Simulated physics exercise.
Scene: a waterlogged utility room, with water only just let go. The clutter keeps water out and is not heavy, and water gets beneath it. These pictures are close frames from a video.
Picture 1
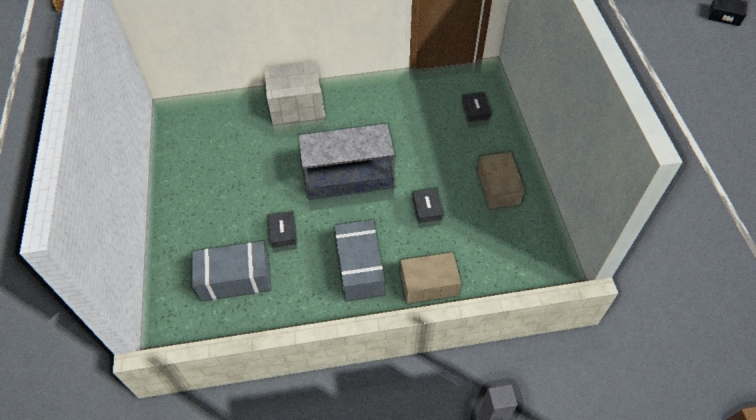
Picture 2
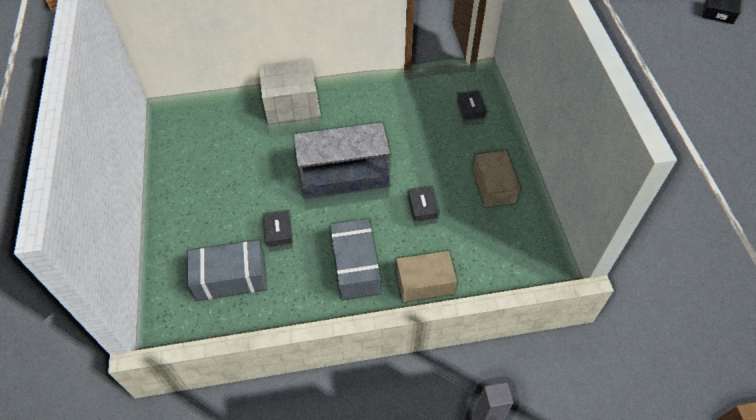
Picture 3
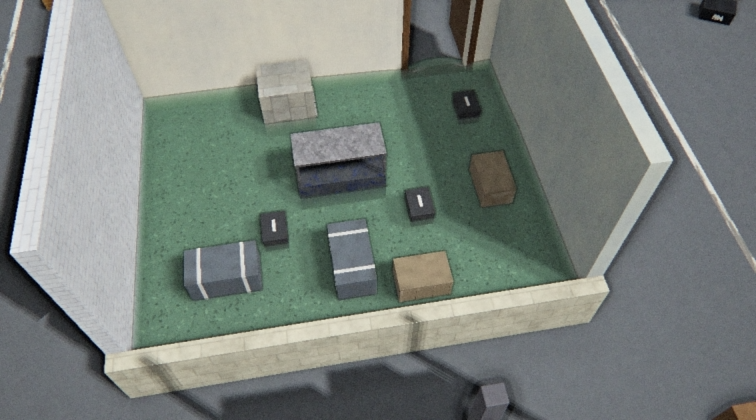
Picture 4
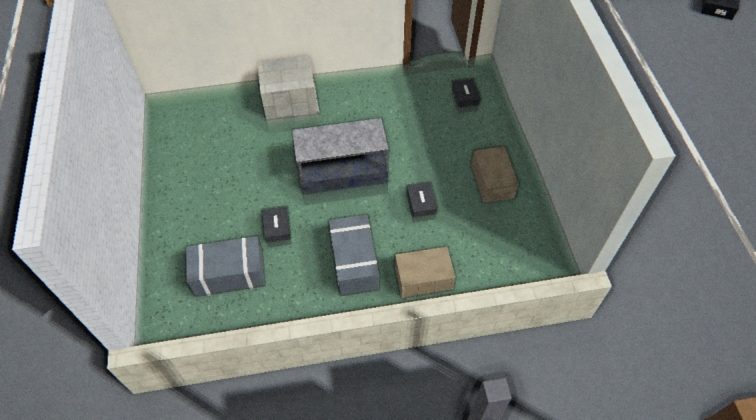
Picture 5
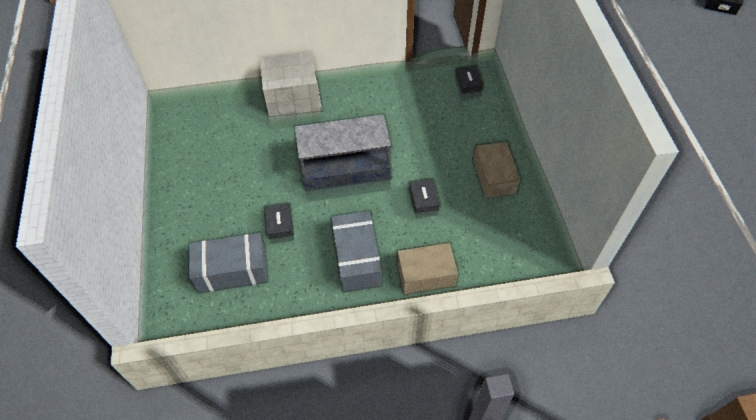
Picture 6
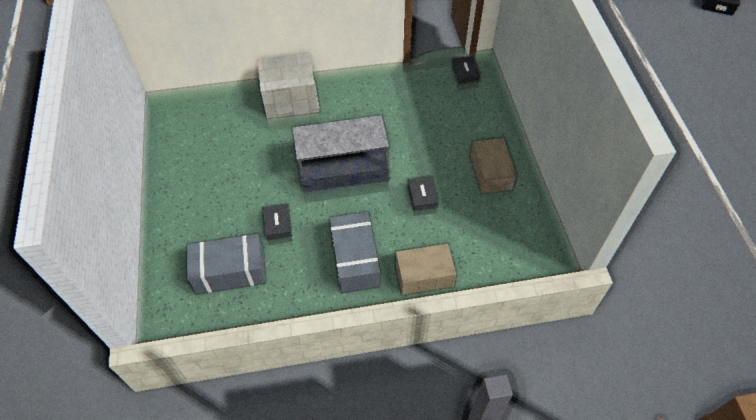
Green-floored room with a back door swinging open, then a small black box drifting rearward and a brown box shifting slightly.
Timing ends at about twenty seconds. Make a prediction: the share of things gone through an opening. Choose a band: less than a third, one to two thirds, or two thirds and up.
One to two thirds.
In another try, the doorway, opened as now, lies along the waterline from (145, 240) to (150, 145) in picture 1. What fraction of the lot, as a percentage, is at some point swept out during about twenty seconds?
Near 70 percent.
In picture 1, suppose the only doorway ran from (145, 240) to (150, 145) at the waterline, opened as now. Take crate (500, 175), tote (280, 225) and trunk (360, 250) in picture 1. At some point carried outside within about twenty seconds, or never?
The first one never exits, the second exits, the third exits.
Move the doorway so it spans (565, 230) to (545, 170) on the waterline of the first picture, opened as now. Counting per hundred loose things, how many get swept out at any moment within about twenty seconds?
About 70 %.
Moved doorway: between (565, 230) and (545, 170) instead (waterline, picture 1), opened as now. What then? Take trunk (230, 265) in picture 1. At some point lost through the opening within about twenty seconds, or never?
Verdict - retained.
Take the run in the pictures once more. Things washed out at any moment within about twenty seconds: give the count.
3 in total.
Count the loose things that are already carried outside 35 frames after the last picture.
That makes 3.
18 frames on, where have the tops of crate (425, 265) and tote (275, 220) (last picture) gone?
(466, 241) and (310, 209), roughly.
A moment on, 1 of 7 are out; 6 afloat.
Next, 1 of 7 are out; 6 afloat.
Later, 3 of 7 are out; 4 afloat.
In the end, 3 of 7 are out; 4 afloat.
